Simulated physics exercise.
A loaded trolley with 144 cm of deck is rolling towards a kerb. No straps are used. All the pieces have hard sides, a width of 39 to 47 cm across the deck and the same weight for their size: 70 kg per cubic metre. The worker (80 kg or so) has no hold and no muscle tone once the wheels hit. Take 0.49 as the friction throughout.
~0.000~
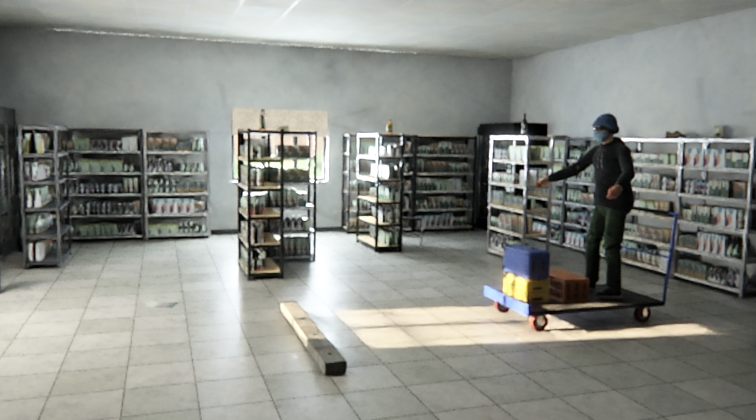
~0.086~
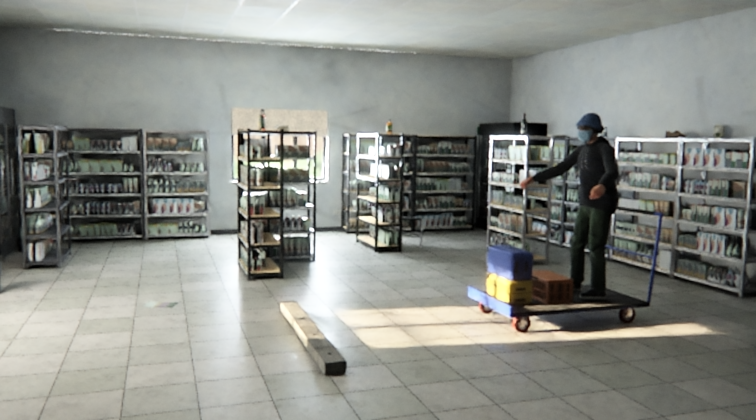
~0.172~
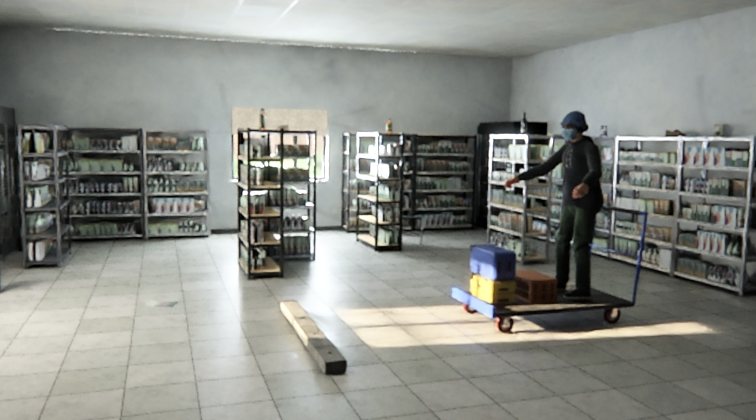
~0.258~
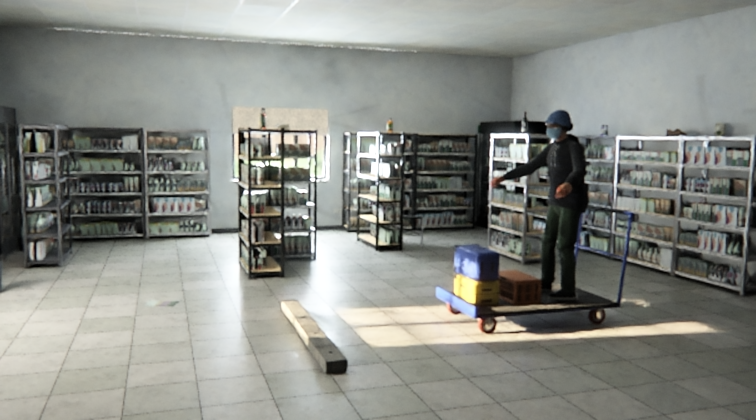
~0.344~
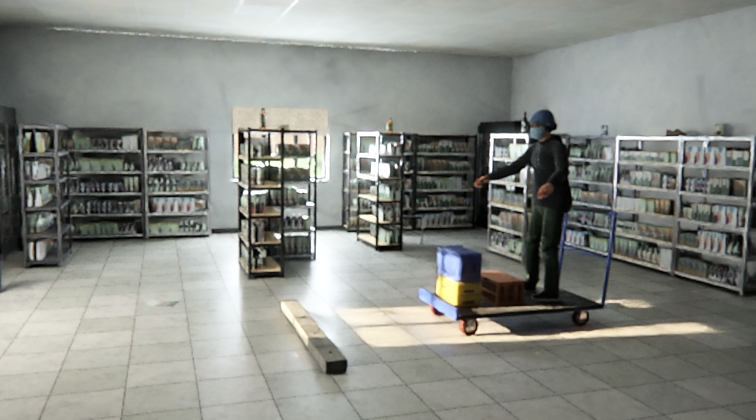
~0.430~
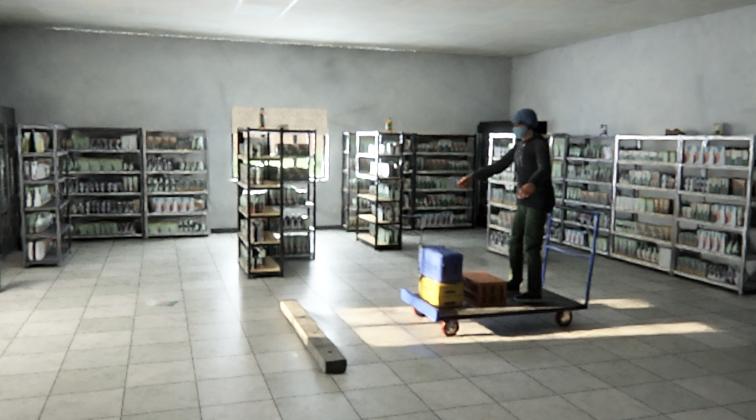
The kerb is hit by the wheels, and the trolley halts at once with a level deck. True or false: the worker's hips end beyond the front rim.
True.
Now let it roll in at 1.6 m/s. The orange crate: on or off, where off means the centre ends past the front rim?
I'd expect orange to stay in place.
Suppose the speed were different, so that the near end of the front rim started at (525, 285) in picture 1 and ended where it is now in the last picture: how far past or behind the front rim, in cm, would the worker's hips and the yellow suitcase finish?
So the hips land 60 cm beyond the front rim, and the yellow one ends 20 cm beyond it.
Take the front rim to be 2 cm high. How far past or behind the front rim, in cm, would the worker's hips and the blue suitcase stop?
Result: Hips 100 cm past rim; blue 130 cm past rim.
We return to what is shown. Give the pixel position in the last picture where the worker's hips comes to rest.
(297, 276).
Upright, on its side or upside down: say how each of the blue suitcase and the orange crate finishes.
At rest: Blue upside down, orange upright.
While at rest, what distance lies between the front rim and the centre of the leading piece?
100 cm past it.
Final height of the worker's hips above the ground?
Hip height: Approx. 50 cm.
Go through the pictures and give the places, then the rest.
In the first frame, hips (613, 200), yellow suitcase (526, 288), rim corner (529, 312); 185 cm still to roll.
In the second frame, hips (598, 200), yellow suitcase (509, 288), rim corner (511, 313); 168 cm still to roll.
In the third frame, hips (583, 199), yellow suitcase (493, 288), rim corner (494, 314); 150 cm still to roll.
In the fourth frame, hips (568, 199), yellow suitcase (477, 289), rim corner (476, 314); 133 cm still to roll.
In the fifth frame, hips (552, 199), yellow suitcase (459, 290), rim corner (457, 316); 116 cm still to roll.
In the sixth frame, hips (535, 199), yellow suitcase (441, 291), rim corner (438, 317); 98 cm still to roll. Speed about 2.0 m/s.
After 0.92 s the deck stops.
After 1.17 s the worker's hips are 65 cm behind the rim, near (383, 231) in the last picture's view.
After 1.47 s the worker's hips are 34 cm behind the rim, near (349, 233) in the last picture's view.
After 1.92 s the worker's hips are 12 cm past the rim, near (294, 278) in the last picture's view.
At rest, 3.1 s, past the rim, blue suitcase and the worker's hips; behind it, orange crate and yellow suitcase.
